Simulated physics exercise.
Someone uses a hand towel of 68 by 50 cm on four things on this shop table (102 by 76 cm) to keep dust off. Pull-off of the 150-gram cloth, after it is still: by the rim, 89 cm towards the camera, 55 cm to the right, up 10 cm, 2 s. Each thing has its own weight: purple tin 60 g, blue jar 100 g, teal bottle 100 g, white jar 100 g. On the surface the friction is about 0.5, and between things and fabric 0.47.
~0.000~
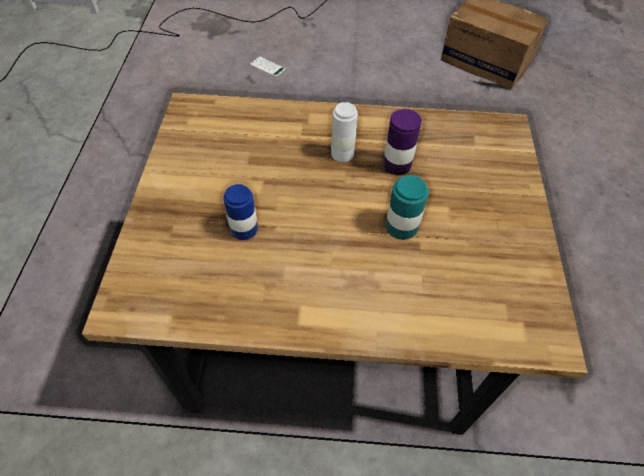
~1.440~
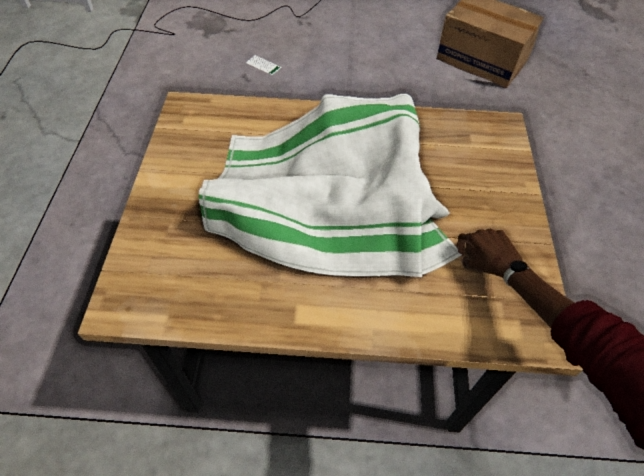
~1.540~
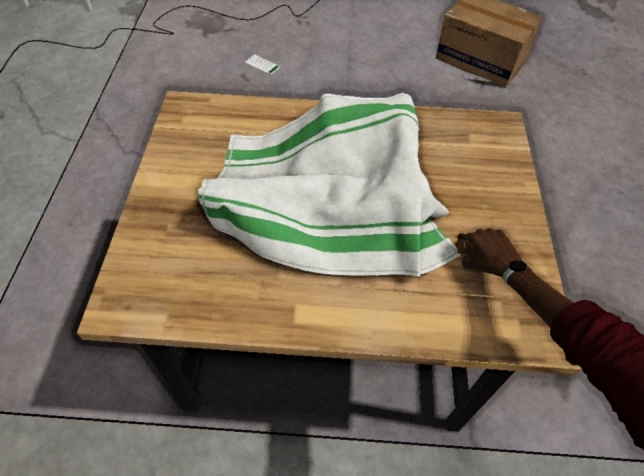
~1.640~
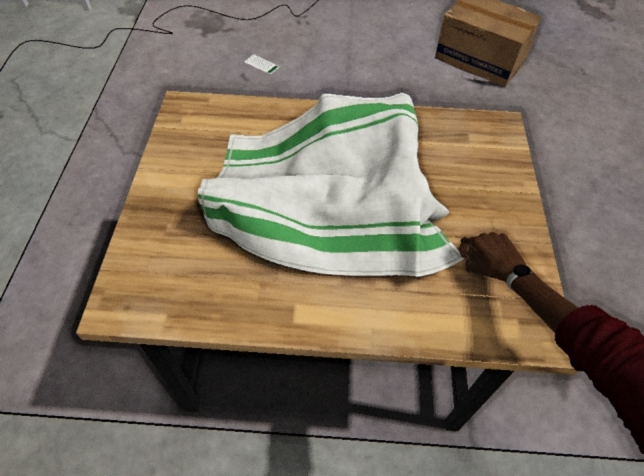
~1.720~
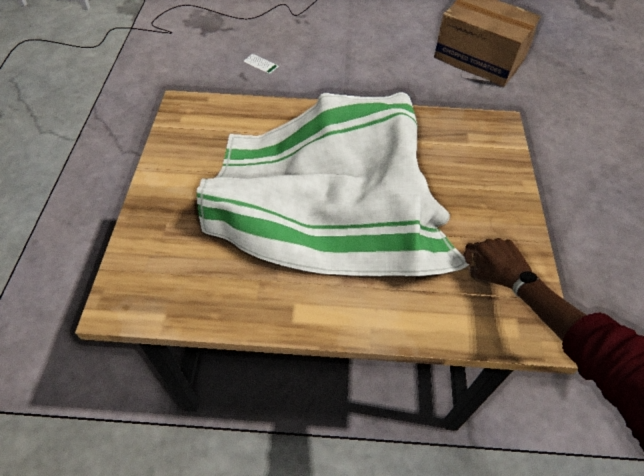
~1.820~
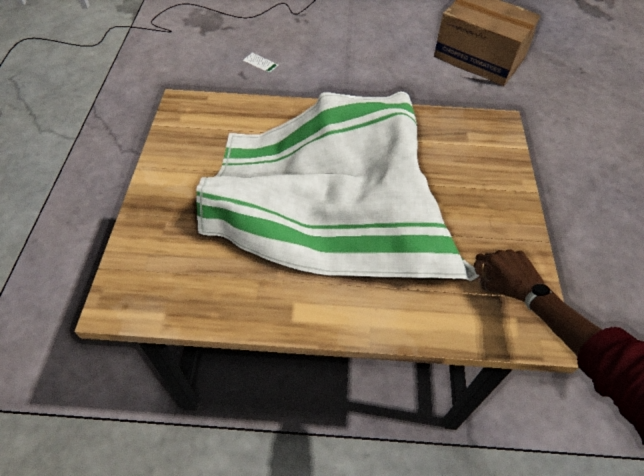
A striped towel covers the containers on a table as a hand pulls its corner right.
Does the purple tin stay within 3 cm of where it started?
Yes. My guess is it holds position.
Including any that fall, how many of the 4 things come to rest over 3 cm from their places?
That makes 2.
At 2.2 s, middle of the hand towel at (403, 250); teal bottle 7 cm off its start, blue jar 2 cm off its start.
At 2.7 s, middle of the hand towel at (520, 369); teal bottle on its side, 36 cm off its start, blue jar on its side, 9 cm off its start.
At 3.1 s, middle of the hand towel at a place out of view; teal bottle over the edge, blue jar on its side, 9 cm off its start at (234, 251).
At 3.5 s, middle of the hand towel at a place out of view; teal bottle over the edge, blue jar on its side, 9 cm off its start.
At 4.3 s, middle of the hand towel at a place out of view; purple tin 0 cm off its start at (399, 115), teal bottle over the edge, blue jar on its side, 9 cm off its start at (234, 251).
